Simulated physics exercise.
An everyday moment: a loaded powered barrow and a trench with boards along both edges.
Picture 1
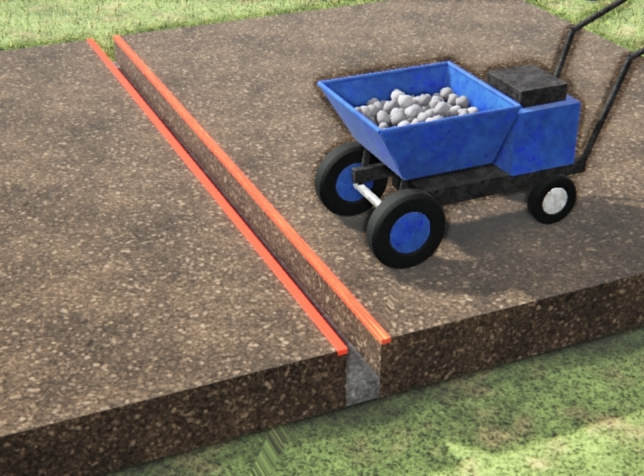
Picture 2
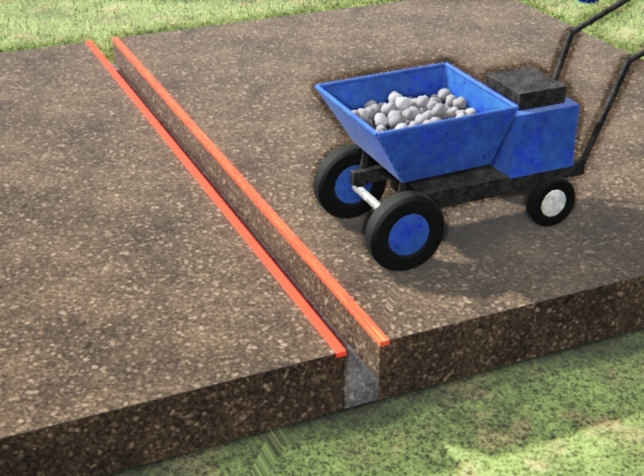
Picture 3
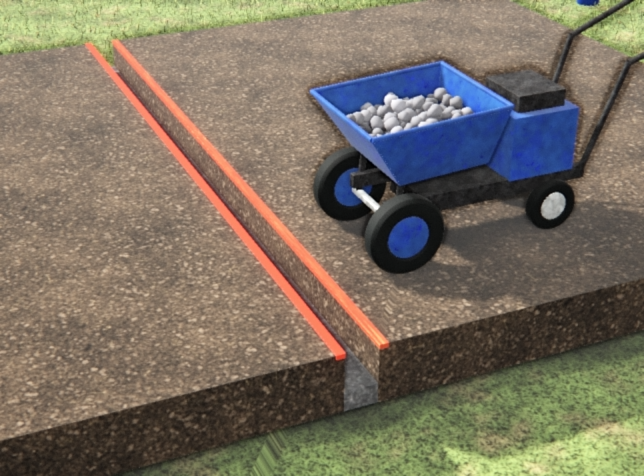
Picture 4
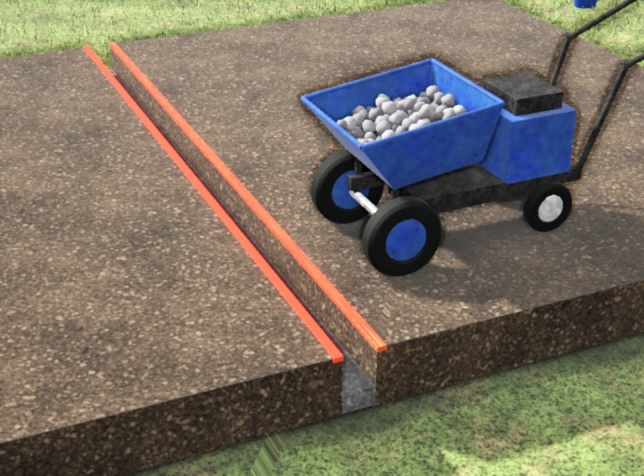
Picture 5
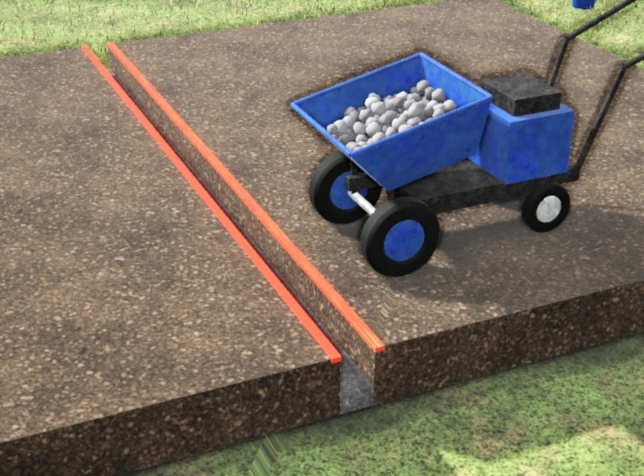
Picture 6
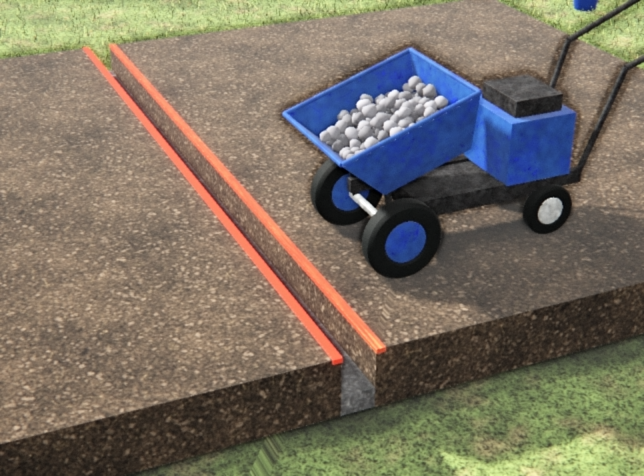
The blue skip on a powered barrow, loaded with round grey cobbles, sat level at first, then gradually tilted forward to the left, its lip lowering beside a narrow trench edged with orange boards.
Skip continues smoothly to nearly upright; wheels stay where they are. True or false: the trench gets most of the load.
False.
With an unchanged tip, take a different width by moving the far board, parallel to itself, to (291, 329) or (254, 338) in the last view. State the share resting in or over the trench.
Lab note: Case 1 near 30 percent, case 2 near 100 percent.
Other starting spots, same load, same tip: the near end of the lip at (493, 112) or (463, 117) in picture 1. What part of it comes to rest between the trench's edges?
The first gives close to 10 per cent and the second 20 per cent.
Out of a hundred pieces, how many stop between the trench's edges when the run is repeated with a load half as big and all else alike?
Roughly 0 percent.
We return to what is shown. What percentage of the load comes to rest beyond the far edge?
Roughly 60 in a hundred.
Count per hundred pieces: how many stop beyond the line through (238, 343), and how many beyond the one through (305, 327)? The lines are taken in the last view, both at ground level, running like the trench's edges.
Close to 10 per cent, then close to 60 per cent.
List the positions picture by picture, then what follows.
In the first picture, lip of the skip (380, 132), level; top of the load (416, 112), round cobbles; first edge of the trench (357, 305); far edge (315, 315), the trench under half as wide as the skip, and about as deep as wide.
In the second picture, lip of the skip (377, 135), level; top of the load (413, 114).
In the third picture, lip of the skip (372, 140), tipped barely; top of the load (426, 118).
In the fourth picture, lip of the skip (362, 148), tipped a little; top of the load (418, 118).
In the fifth picture, lip of the skip (351, 155), tipped a little; top of the load (410, 106).
In the sixth picture, lip of the skip (342, 165), tipped clearly; top of the load (412, 106); first edge of the trench (352, 315); far edge (310, 325).
Just after the last frame, skip tipped steeply; every one in the skip.
A moment on, skip tipped right over; the larger part in the skip; roughly a quarter beyond it; just a few falling.
Further on, skip tipped right over; roughly a third in the skip; roughly two thirds beyond it.
When it is over, skip tipped right over; roughly a third in the skip; not one in or heaped over the trench; roughly two thirds beyond it.
